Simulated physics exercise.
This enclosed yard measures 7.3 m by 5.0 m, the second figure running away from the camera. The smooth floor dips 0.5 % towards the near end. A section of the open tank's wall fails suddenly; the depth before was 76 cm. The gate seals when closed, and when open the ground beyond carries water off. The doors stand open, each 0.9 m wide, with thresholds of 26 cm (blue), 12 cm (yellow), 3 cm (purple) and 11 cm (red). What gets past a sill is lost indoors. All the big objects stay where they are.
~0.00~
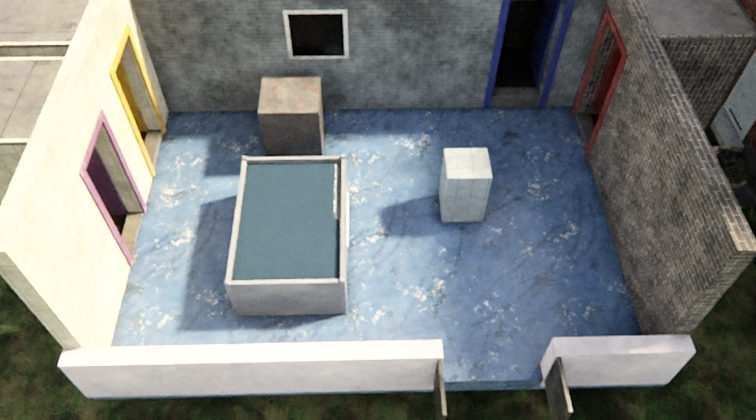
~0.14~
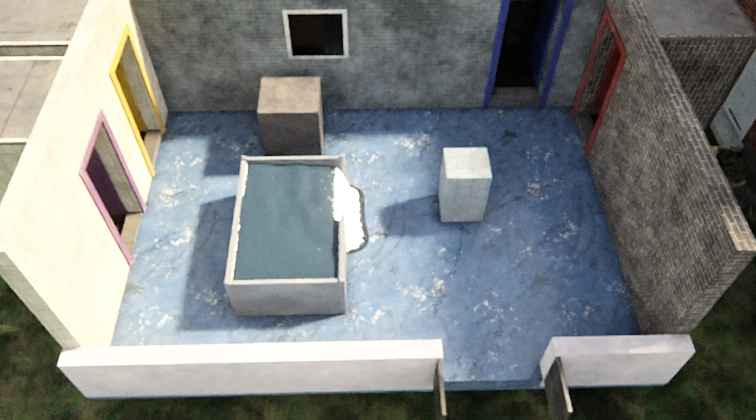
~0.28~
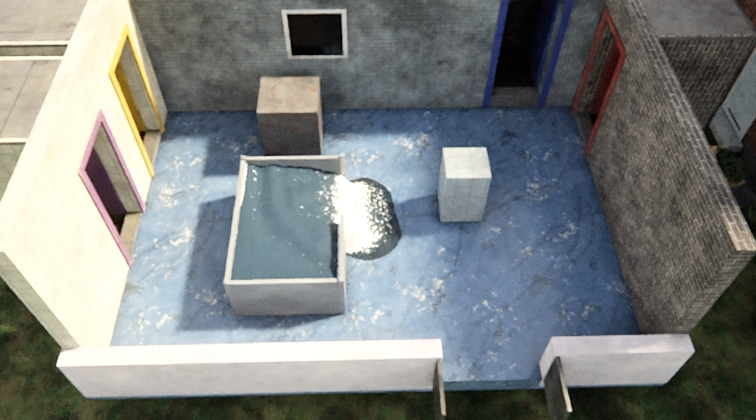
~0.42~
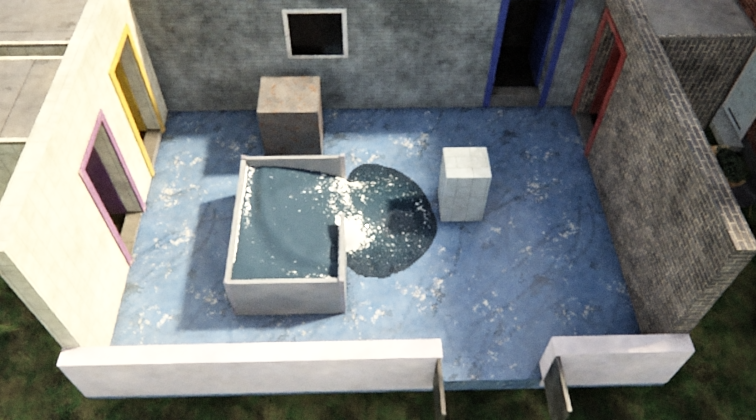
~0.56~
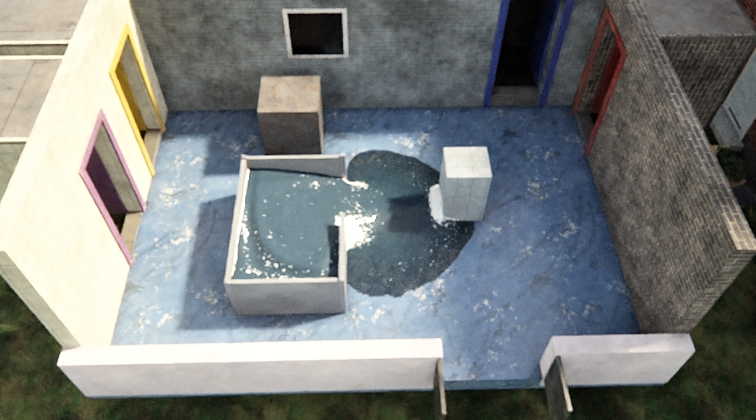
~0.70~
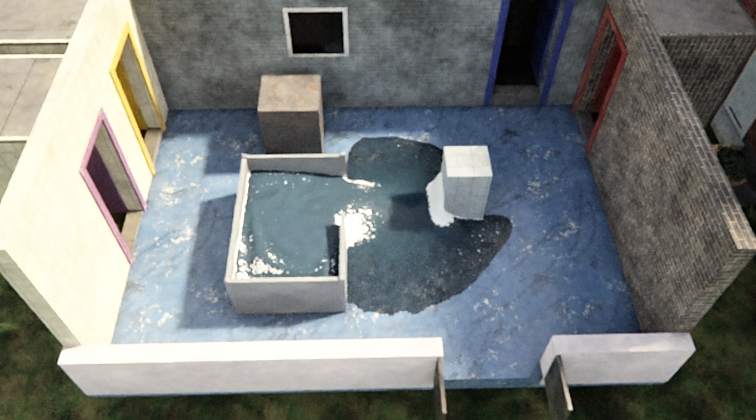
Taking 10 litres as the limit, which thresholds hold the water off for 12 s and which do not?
The water let in: At the blue door it keeps below the limit; at the yellow door it does not reach the limit; at the purple door it does not reach the limit; at the red door it goes over the limit.
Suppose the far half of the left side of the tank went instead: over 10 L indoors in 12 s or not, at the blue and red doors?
Then: Blue under, red not over.
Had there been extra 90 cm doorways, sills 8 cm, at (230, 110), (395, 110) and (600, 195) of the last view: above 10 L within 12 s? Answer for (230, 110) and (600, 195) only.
In turn: Below, above.
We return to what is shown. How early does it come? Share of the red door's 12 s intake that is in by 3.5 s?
Some 60 per cent by then.
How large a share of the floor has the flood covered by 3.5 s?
Some 55 per cent of it.
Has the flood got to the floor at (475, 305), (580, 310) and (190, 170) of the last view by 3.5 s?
In turn: Under water, flooded, still dry.
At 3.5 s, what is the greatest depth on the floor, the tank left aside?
About 22 cm.
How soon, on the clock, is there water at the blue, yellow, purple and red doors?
Blue 1.5 s, yellow 6.0 s, purple 8.5 s, red 1.6 s.
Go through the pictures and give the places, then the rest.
In the first picture, still water, 76 cm deep, in the open tank at (290, 218).
In the second picture, the front is at (355, 190), 0.6 m from the gap at (342, 210); 0.3 m2 of floor is under water; 76 cm left at the back of the open tank.
In the third picture, the front is at (390, 244), 0.9 m from the gap at (342, 211); 1.0 m2 of floor is under water; 76 cm left at the back of the open tank.
In the fourth picture, water pours out at (342, 211) and has run 1.4 m, to (432, 227); typically 9 cm deep outside, 69 cm at the open tank's back.
In the fifth picture, the front is at (467, 232), 2.0 m from the gap at (342, 210); 3.7 m2 of floor is under water; 64 cm left at the back of the open tank.
In the sixth picture, water pours out at (343, 209) and has run 2.6 m, to (506, 228); typically 5 cm deep outside, 63 cm at the open tank's back.
After 1.4 s water covers 35 % of the floor and is deepest (44 cm) near (427, 205); blue door not reached, yellow door not reached, purple door not reached, red door not reached.
After 2.2 s water covers 50 % of the floor and is deepest (42 cm) near (566, 109); blue door 19 cm at the sill, 0 L in, yellow door not reached, purple door not reached, red door 21 cm at the sill, 1 L in.
After 3.5 s water covers 55 % of the floor and is deepest (22 cm) near (568, 116); blue door 12 cm at the sill, 0 L in, yellow door not reached, purple door not reached, red door 22 cm at the sill, 80 L in.
After 7.0 s water covers 70 % of the floor and is deepest (13 cm) near (566, 109); blue door 10 cm at the sill, 0 L in, yellow door 3 cm at the sill, 0 L in, purple door not reached, red door 11 cm at the sill, 134 L in.
After 12.0 s water covers 95 % of the floor and is deepest (10 cm) near (105, 370); blue door 5 cm at the sill, 0 L in, yellow door 4 cm at the sill, 0 L in, purple door 4 cm at the sill, 1 L in, red door 6 cm at the sill, 135 L in.
